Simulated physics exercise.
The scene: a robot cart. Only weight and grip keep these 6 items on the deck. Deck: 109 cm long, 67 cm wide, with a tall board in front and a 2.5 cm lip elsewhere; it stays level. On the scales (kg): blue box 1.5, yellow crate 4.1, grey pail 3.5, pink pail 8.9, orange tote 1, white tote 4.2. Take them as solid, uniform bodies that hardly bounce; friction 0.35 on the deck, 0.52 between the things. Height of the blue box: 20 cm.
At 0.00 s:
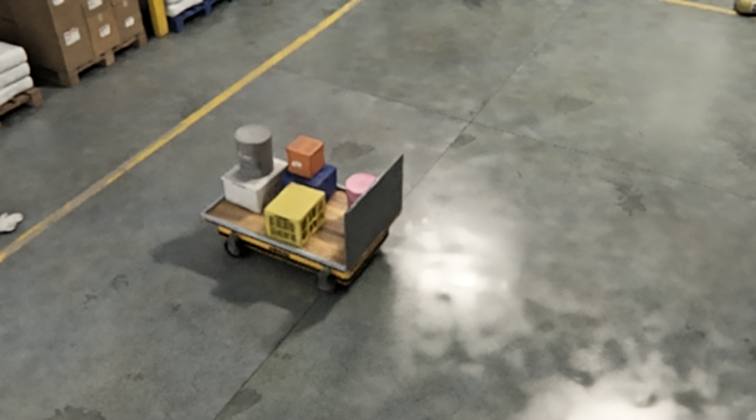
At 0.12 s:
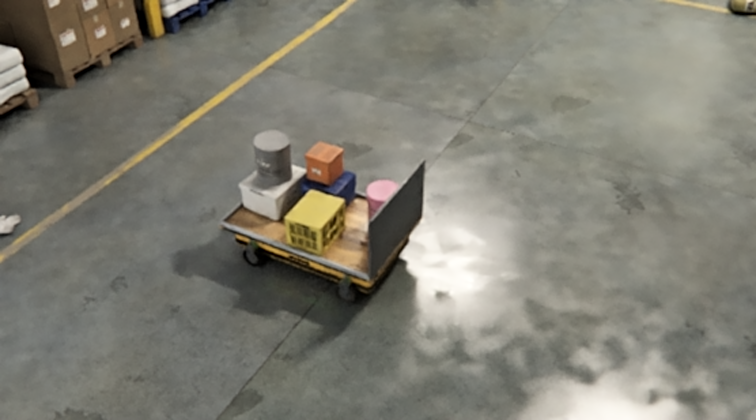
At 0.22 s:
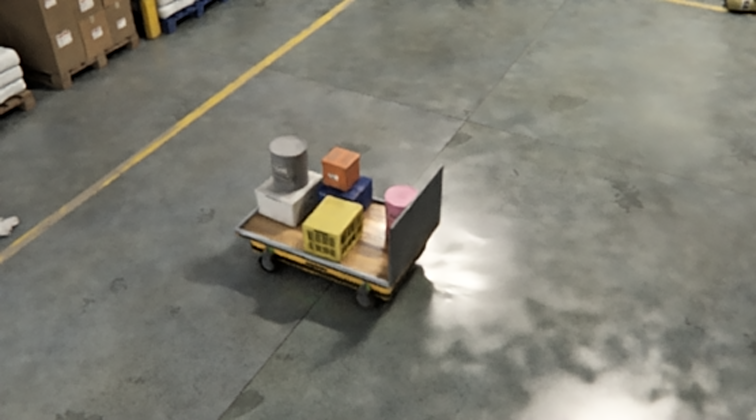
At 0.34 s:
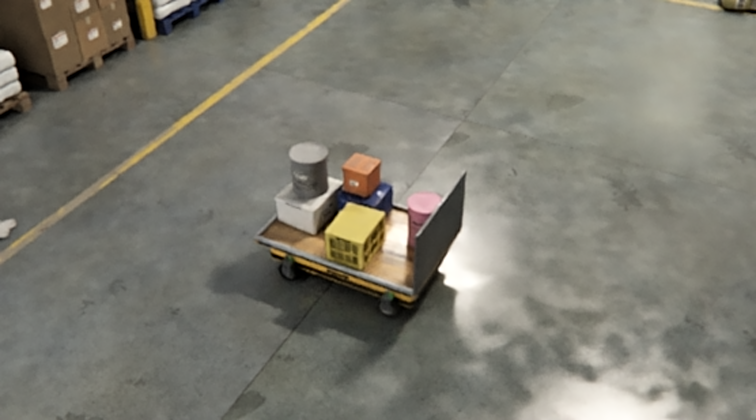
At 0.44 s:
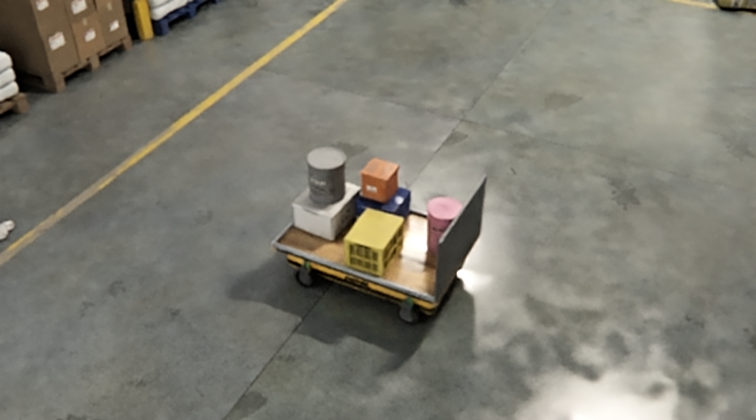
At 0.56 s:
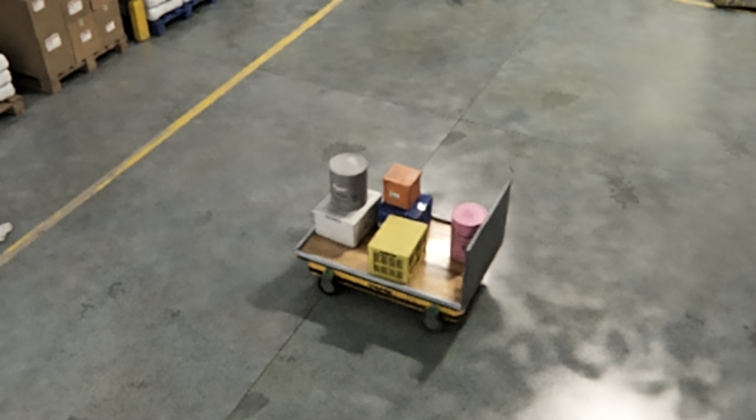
In a warehouse, a cart carrying boxes, pails and a crate rolls to the right.
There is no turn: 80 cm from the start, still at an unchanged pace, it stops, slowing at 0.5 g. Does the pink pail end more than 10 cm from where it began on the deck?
The pink pail stays put.
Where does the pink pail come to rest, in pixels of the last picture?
Near (513, 247).
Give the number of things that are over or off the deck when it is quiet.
In all, 0.
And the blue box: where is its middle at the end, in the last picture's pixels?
Around (451, 227).
After 0.76 s, cart has run 94 cm; pink pail moved 2 cm near (503, 243); grey pail moved 2 cm; orange tote moved 2 cm.
After 0.86 s, cart has run 97 cm; pink pail moved 4 cm near (513, 246); orange tote moved 5 cm; grey pail moved 5 cm.
After 0.96 s, cart has run 97 cm, stopped; pink pail moved 5 cm near (513, 247); orange tote moved 8 cm; grey pail moved 8 cm.
In the end (1.3 s), all 6 under 10 cm from the start. In the last view, pink pail near (513, 247).
